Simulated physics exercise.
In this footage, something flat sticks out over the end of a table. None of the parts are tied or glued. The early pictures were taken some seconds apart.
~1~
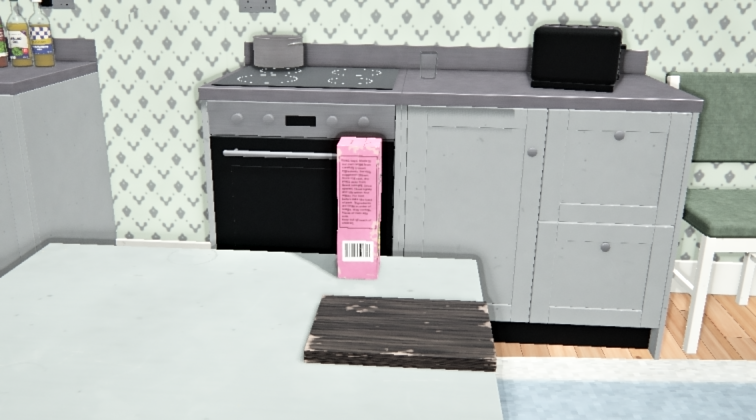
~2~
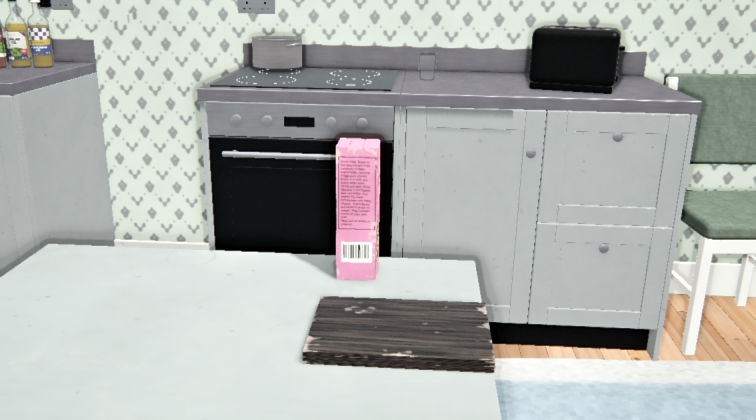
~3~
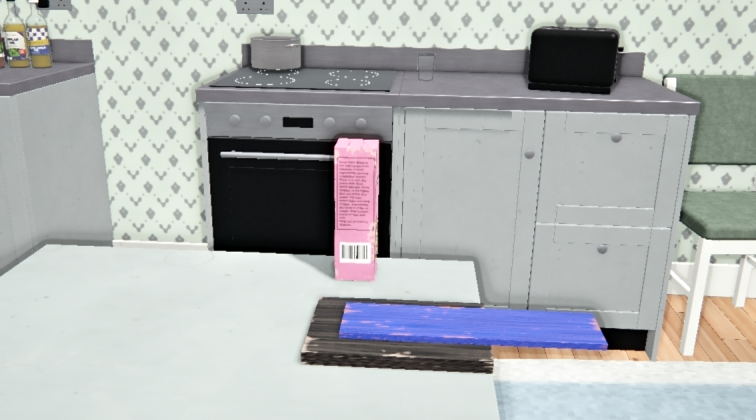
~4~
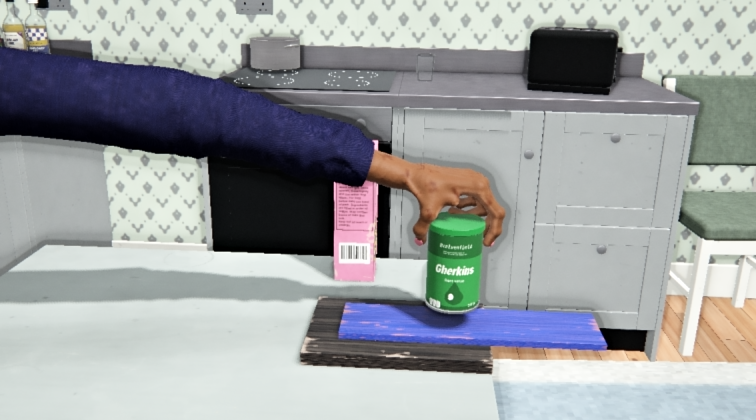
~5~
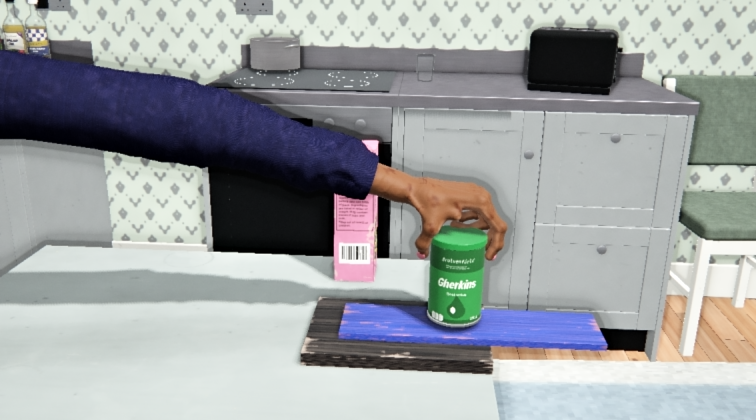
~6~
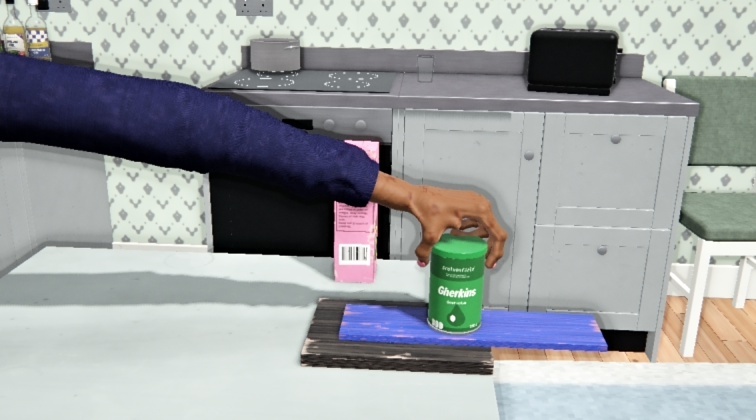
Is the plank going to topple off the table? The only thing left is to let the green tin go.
No. Bottom line, it stays where it is up there.
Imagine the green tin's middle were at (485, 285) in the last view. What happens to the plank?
It remains balanced.
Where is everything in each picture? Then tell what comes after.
The last thing is not in view yet, in the first frame.
The last thing is not in view yet; black slab (400, 331), in the second frame.
The last thing is not in view yet; pink carton (357, 210), in the third frame.
On its way; green tin (454, 262); blue plank (469, 325), in the fourth frame.
On its way; green tin (456, 276); black slab (398, 333), in the fifth frame.
In place under the hand; green tin (456, 283); pink carton (357, 212), in the sixth frame.
Then, 1.00 s later than the last frame, all is still.
Then, 1.90 s later than the last frame, things are still on the move.
When it is over, all 4 as before. End places, in pixels of the last picture, green tin near (457, 284). The plank keeps its balance.
